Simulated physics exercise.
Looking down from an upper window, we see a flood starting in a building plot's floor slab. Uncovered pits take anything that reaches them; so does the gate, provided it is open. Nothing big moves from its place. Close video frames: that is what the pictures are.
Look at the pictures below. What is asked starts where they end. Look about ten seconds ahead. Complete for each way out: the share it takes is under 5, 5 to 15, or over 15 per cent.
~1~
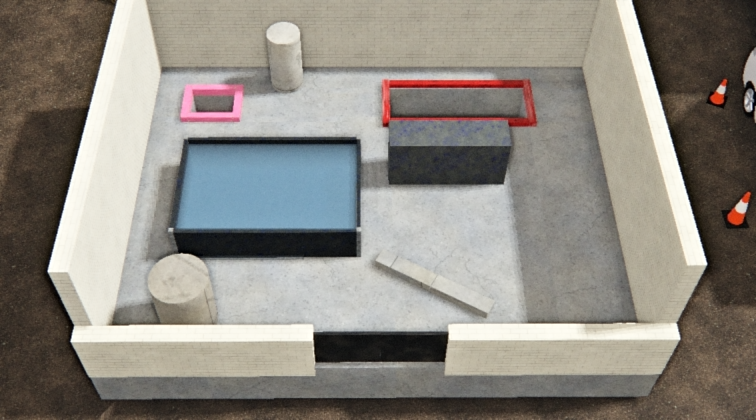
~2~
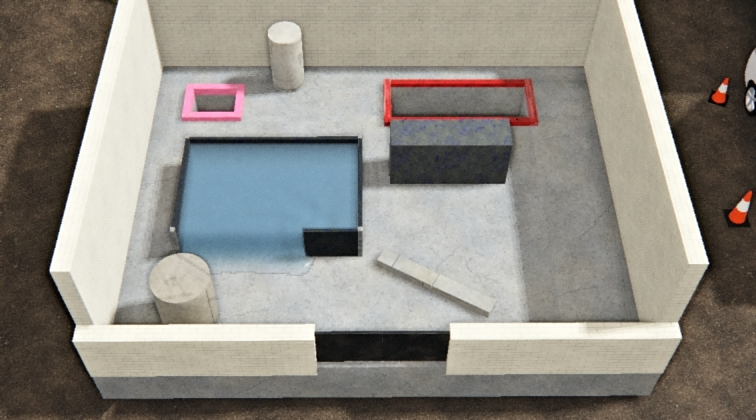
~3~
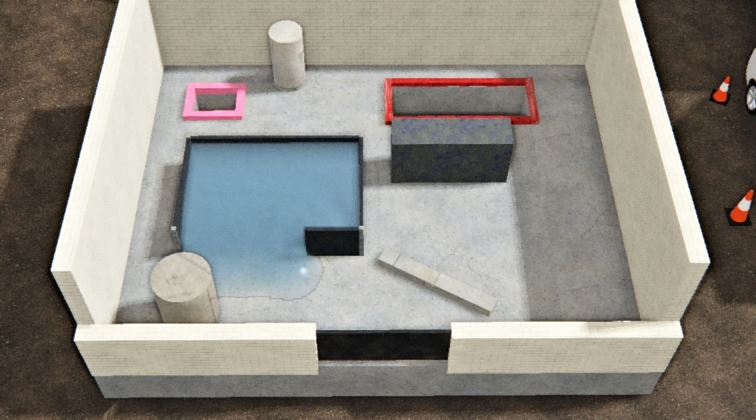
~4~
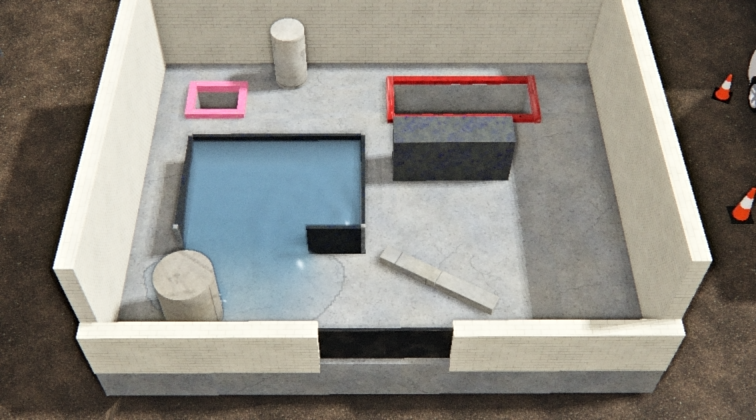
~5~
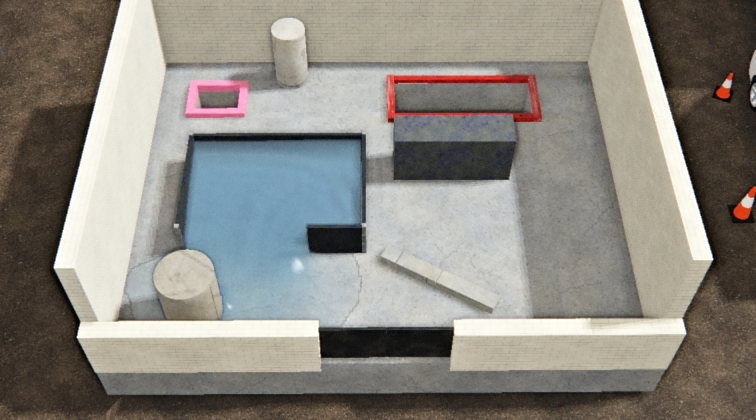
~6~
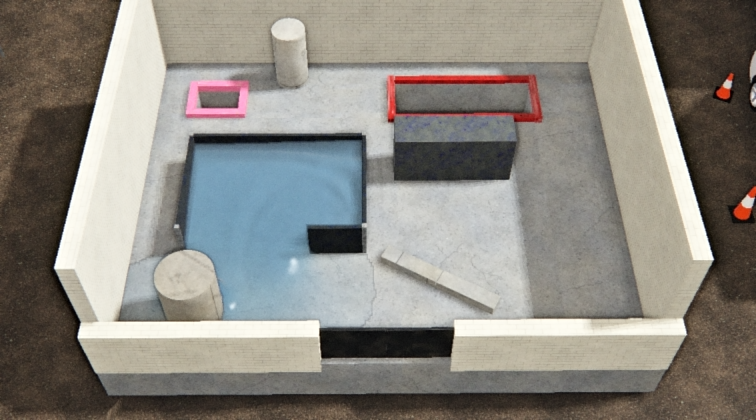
Completed: For the gate it is under 5 per cent; for the red pit it is under 5 per cent; for the pink pit it is under 5 per cent.
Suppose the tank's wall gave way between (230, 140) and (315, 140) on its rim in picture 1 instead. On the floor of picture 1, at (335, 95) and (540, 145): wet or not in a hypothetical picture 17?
Lab note, in order - inundated; left bare.
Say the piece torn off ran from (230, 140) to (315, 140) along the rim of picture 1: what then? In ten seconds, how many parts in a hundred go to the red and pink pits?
For red it's about 6 per cent, and for pink about 6 per cent.
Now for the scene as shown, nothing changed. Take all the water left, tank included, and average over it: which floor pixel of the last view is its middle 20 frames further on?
Near pixel (289, 262).
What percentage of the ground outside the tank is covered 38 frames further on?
Estimate: Some 80 in a hundred.
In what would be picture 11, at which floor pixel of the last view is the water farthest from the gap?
Roughly at (437, 347).
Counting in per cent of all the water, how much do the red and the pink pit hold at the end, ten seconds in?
Roughly 0 %, then roughly 0 %.
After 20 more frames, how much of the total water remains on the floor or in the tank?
Roughly 100 per cent.
A moment on, water covers 15 % of the floor; the gate 0 %, the red pit 0 %, the pink pit 0 %.
Next, water covers 25 % of the floor; the gate 0 %, the red pit 0 %, the pink pit 0 %.
Then, water covers 45 % of the floor; the gate 0 %, the red pit 0 %, the pink pit 0 %.
Later, water covers 80 % of the floor; the gate 0 %, the red pit 0 %, the pink pit 1 %.
In the end, water covers 95 % of the floor; the gate 0 %, the red pit 0 %, the pink pit 1 %.
